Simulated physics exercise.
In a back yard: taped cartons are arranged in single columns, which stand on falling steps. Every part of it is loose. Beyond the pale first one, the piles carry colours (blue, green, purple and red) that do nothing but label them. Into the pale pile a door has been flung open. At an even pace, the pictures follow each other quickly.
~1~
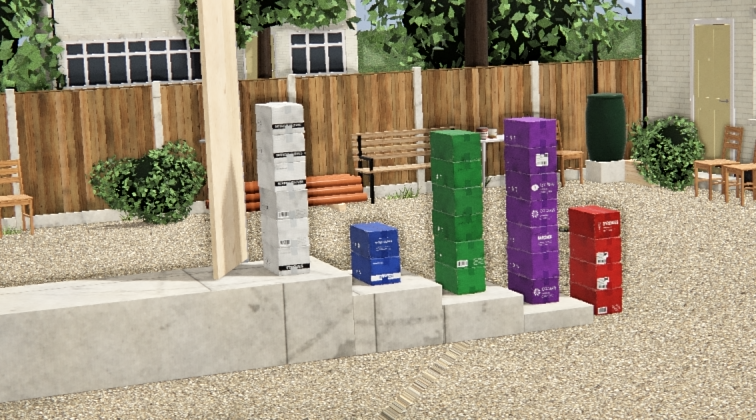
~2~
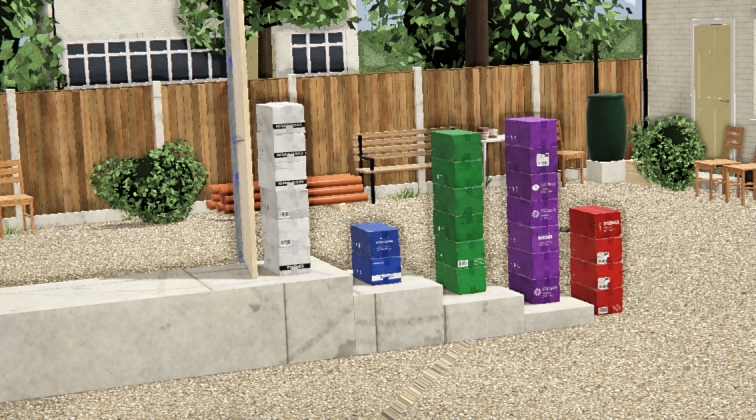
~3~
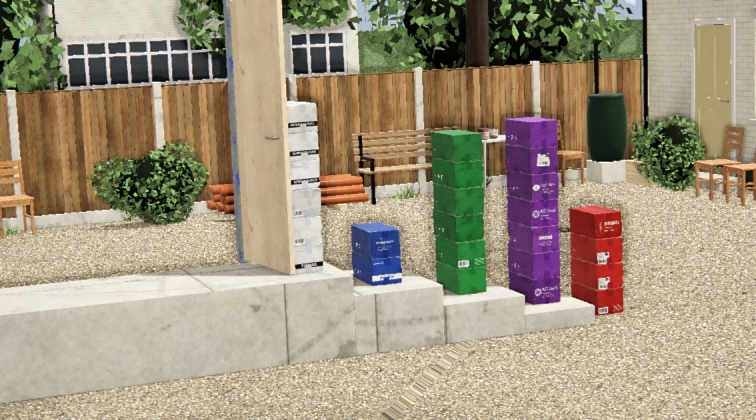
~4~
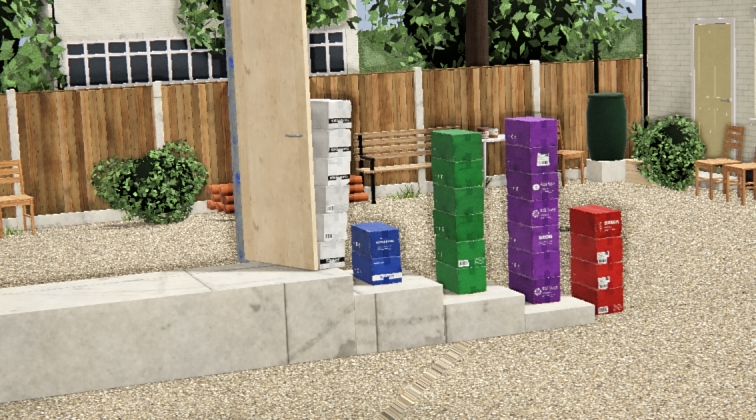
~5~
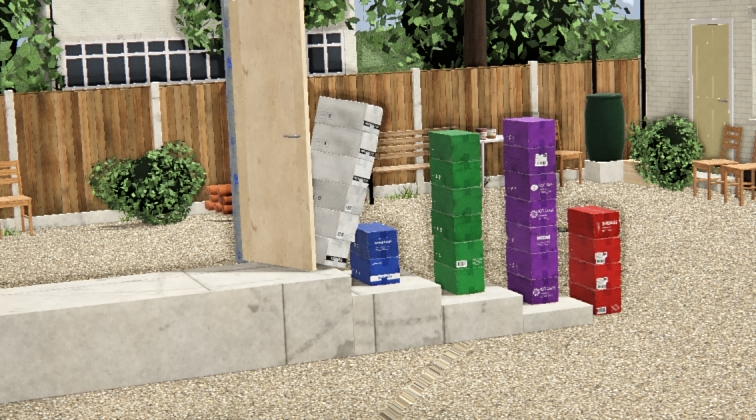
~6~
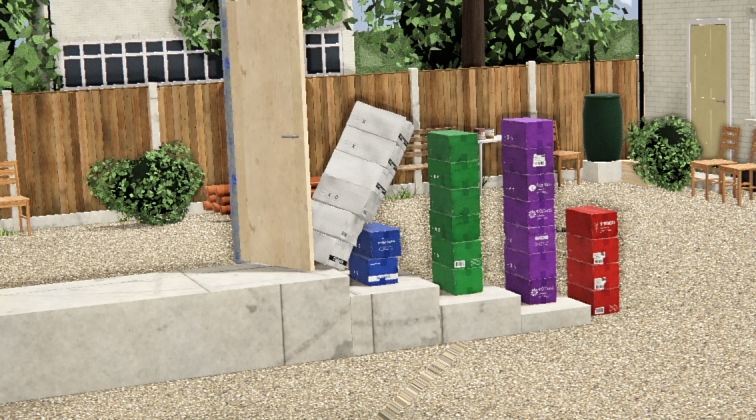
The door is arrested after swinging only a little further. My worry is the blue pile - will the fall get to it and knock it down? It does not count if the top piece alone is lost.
No, it is left standing.
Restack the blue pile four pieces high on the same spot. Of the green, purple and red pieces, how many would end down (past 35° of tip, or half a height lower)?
Counts - green: 6, purple: 6, red: 3.
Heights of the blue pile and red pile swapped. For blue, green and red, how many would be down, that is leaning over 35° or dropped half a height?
Final count down: Blue = 2; green = 6; red = 0.
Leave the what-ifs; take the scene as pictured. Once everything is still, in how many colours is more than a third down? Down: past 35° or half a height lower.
It adds up to 3.
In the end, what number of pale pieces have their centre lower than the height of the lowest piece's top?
Tally at the end: 5.
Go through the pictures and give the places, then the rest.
In the first picture (each place is the centre of the face we see best), door edge (203, 57) swinging in; top blue carton (384, 244); top purple carton (543, 134); the others all in place.
Door edge (243, 55) swinging in; top blue carton (385, 244), in the second picture.
Door edge (282, 53) past square; top blue carton (385, 244), in the third picture.
Door edge (306, 52) past square, top of the pale pile leaning barely; top blue carton (385, 244); the others all in place, in the fourth picture.
Door edge (304, 52) past square, top of the pale pile leaning clearly; top blue carton (383, 244); the others all in place, in the fifth picture.
Door edge (302, 53) past square, top of the pale pile leaning well over; top blue carton (386, 244) moved a little; top green carton (464, 148); one has shifted, in the sixth picture.
Just after the last frame, 4 of the pale pile down; none of the 2 blue cartons down (0 of 19 in all colours); top blue carton moved a little; top green carton tilted a little.
A moment on, 5 of the pale pile down; none of the 2 blue cartons down (6 of 19 in all colours); top blue carton moved a little; top green carton tilted well over, about its own height lower.
Further on, 5 of the pale pile down; none of the 2 blue cartons down (17 of 19 in all colours); top blue carton moved a little; top purple carton on its side.
When it is over, 5 of the pale pile down; none of the 2 blue cartons down (16 of 19 in all colours); top blue carton moved a little; top purple carton on its side. In pixels of the last frame, middles, top blue carton near (378, 240).
